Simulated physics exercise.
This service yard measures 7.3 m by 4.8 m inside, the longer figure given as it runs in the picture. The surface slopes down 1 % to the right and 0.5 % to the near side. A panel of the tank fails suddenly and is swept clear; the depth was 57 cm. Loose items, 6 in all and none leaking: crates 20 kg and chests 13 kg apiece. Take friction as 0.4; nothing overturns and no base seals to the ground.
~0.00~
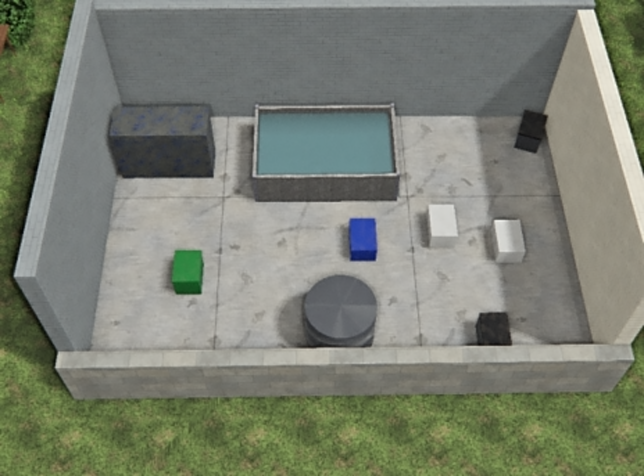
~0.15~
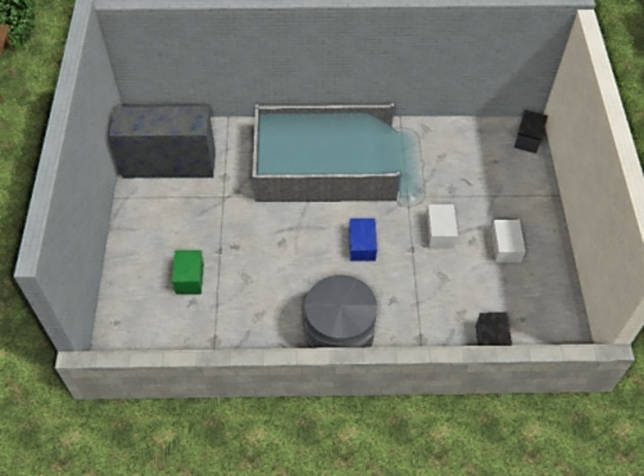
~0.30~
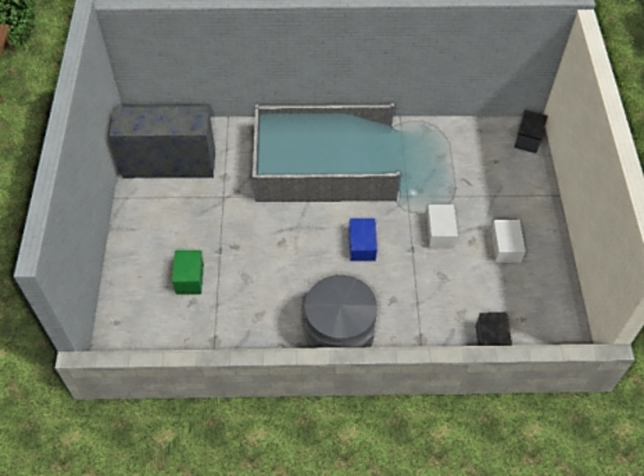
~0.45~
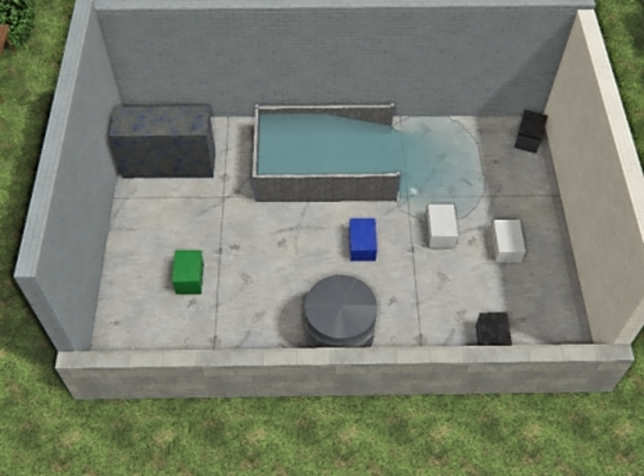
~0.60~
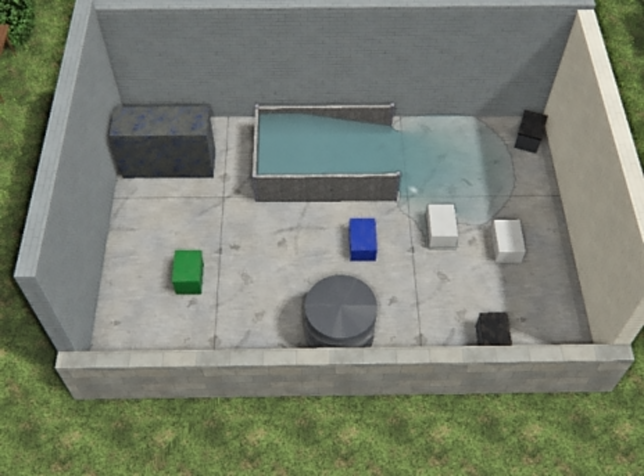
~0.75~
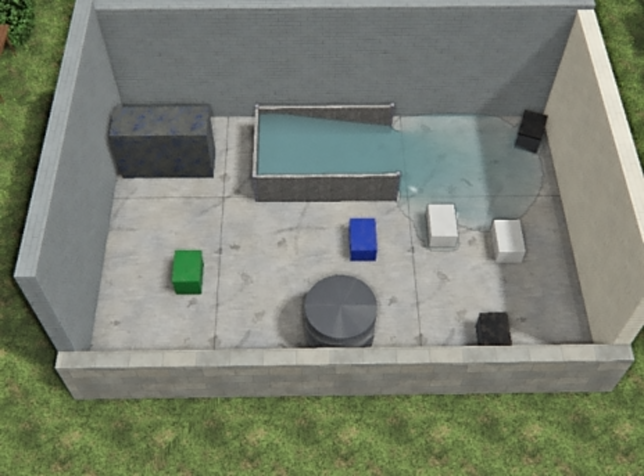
A large rectangular tank of blue-green water stands against the back wall of a walled concrete yard, seen from high above the near side with grass outside. A dark block sits at left, a green box and a blue one nearer, a grey round structure at front, and white and black items at right. Water pours from the tank's right end and spreads in a thin, rounded sheet, while the boxes and camera stay still.
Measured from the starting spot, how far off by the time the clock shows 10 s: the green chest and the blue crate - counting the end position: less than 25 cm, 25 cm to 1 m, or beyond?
The green chest stays put; the blue crate ends far away.
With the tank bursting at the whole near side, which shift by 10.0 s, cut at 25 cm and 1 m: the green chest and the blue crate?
In that case the green chest gets carried off, the blue crate gets carried off.
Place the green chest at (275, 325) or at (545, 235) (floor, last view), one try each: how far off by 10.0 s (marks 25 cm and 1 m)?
In that order: It holds its place; it gets carried off.
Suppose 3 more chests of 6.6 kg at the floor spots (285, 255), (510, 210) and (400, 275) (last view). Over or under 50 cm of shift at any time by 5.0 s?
In that order: Less, more, short of it.
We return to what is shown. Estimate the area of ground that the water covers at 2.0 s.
About 12.0 m2.
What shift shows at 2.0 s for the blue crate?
About 0 cm.
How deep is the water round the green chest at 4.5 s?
Roughly 0 cm.
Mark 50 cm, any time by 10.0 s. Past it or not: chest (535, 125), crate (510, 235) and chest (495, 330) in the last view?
In that order: Over, over, over.
After 2.0 s the green chest is near (187, 265), 0.0 m from its start, aground; the blue crate is near (363, 234), 0.0 m from its start, aground; 1 afloat.
After 4.5 s the green chest is near (187, 265), 0.0 m from its start, aground; the blue crate is near (363, 234), 0.0 m from its start, aground; 3 afloat.
After 7.0 s the green chest is near (187, 265), 0.0 m from its start, aground; the blue crate is near (342, 211), 0.5 m from its start, aground; 2 afloat.
After 10.0 s the green chest is near (187, 265), 0.0 m from its start, aground; the blue crate is near (270, 220), 1.5 m from its start, aground; 2 afloat.
